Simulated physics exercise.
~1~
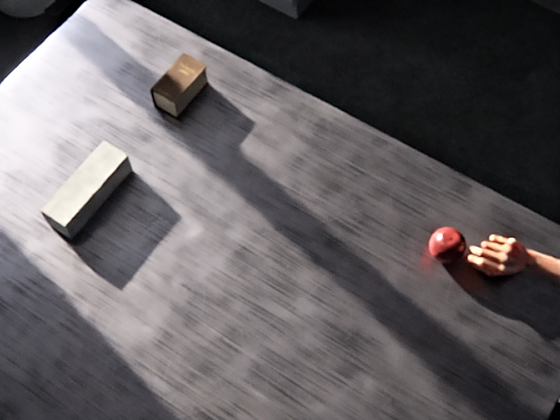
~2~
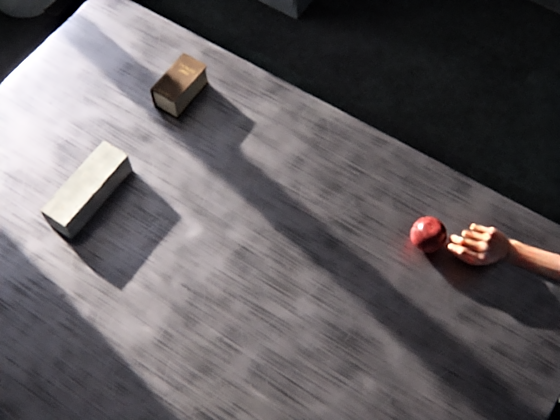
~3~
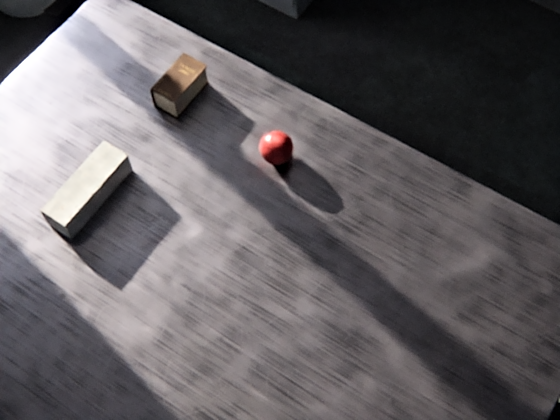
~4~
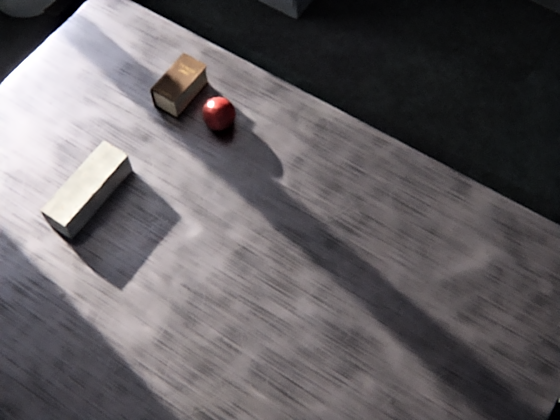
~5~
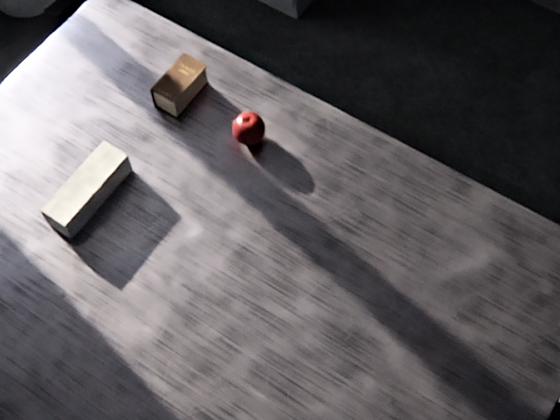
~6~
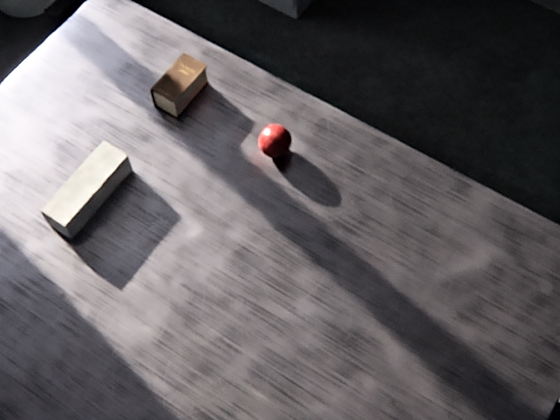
Red apple rolling from a hand up and left across a table, hitting a brown book, rebounding rightward and stopping.
